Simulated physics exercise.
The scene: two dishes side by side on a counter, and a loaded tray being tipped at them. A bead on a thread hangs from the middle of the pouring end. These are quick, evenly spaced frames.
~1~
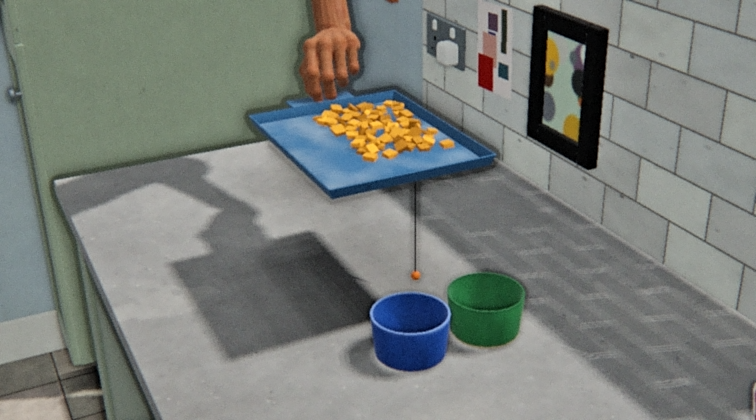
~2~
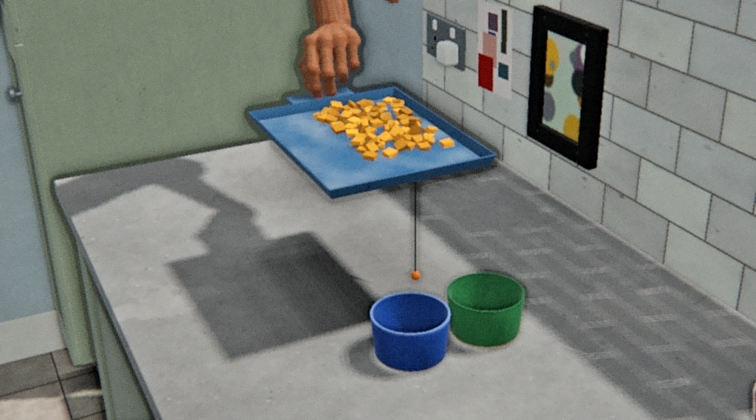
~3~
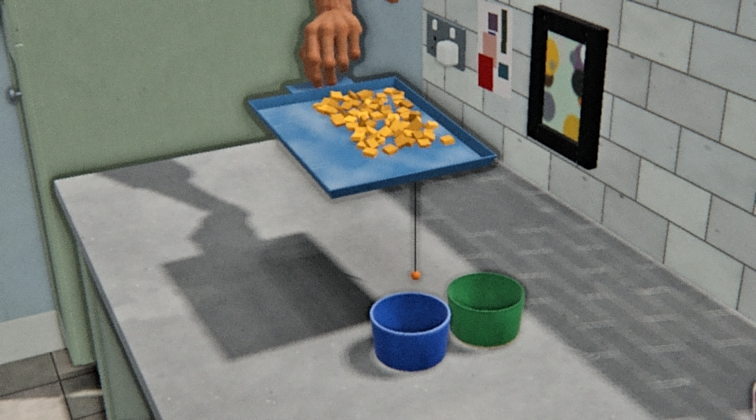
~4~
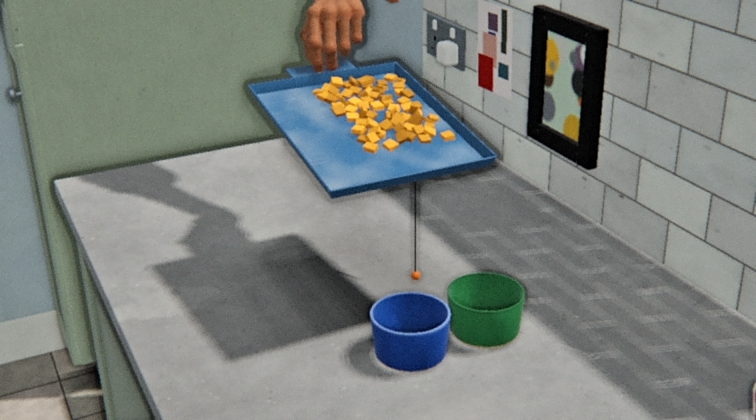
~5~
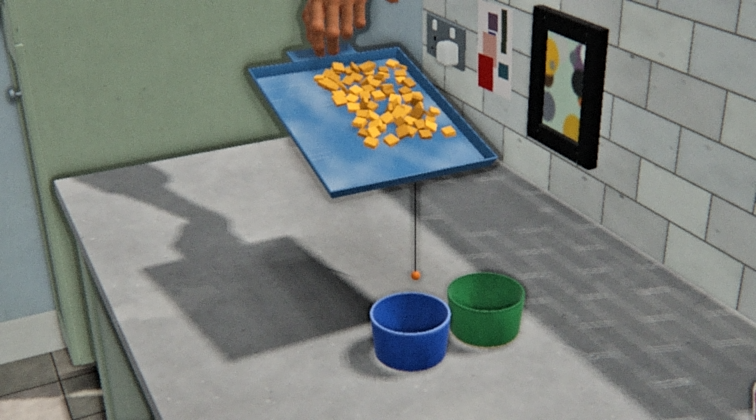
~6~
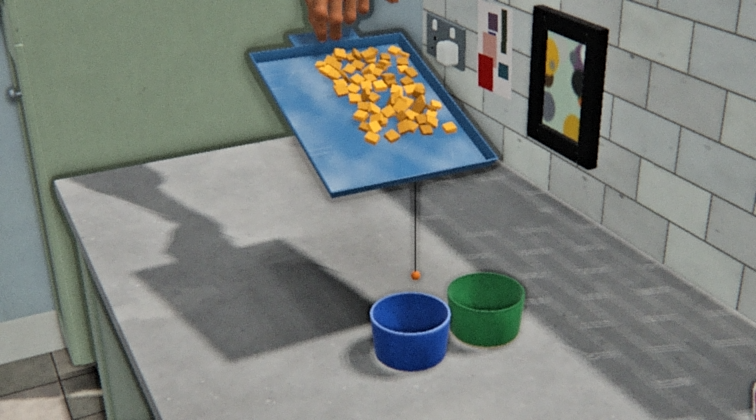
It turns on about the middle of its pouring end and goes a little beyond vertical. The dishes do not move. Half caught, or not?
The two hold over half of the load.
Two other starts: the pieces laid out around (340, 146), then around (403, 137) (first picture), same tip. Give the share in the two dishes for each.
Near 70 % and 80 %.
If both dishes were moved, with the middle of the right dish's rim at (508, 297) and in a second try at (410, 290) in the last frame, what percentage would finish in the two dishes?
The first gives 60 %, the second 20 %.
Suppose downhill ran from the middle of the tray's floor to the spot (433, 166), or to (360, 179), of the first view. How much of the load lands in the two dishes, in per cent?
Roughly 50 per cent, and 10 per cent.
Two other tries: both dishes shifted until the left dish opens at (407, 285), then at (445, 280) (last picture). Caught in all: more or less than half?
At the first place less than half, at the second not half.
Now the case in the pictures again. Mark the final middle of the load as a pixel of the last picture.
Close to (469, 333).
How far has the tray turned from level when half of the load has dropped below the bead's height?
Near 85 degrees.
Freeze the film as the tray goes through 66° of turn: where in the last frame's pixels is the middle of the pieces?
Around (443, 168).
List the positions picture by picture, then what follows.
Corners of the pouring end at (332, 188) and (491, 154), level; middle of the load at (376, 125), small crackers; left dish at (429, 348); right dish at (506, 326); bead on its thread at (415, 276), in the first frame.
Corners of the pouring end at (332, 188) and (491, 154), level; middle of the load at (376, 123), in the second frame.
Corners of the pouring end at (332, 188) and (491, 154), tipped barely, level across its low end; middle of the load at (376, 116), in the third frame.
Corners of the pouring end at (332, 188) and (492, 155), tipped a little, level across its low end; middle of the load at (376, 106), in the fourth frame.
Corners of the pouring end at (333, 188) and (492, 156), tipped clearly, level across its low end; middle of the load at (378, 96), in the fifth frame.
Corners of the pouring end at (333, 189) and (493, 157), tipped clearly, level across its low end; middle of the load at (379, 86); left dish at (429, 348); right dish at (506, 326), in the sixth frame.
Soon after the last picture, tray tipped steeply; most on the tray; a stray few in the right dish; a small part in the air.
A little later, tray tipped past a quarter turn; a small part on the tray; a small part in the left dish; about a third in the right dish; about a quarter outside both; about a quarter in the air.
Later still, tray tipped past a quarter turn; about a quarter in the left dish; about a third in the right dish; about a third outside both.
At rest, tray tipped past a quarter turn; about a quarter in the left dish; about a third in the right dish; about a third outside both.
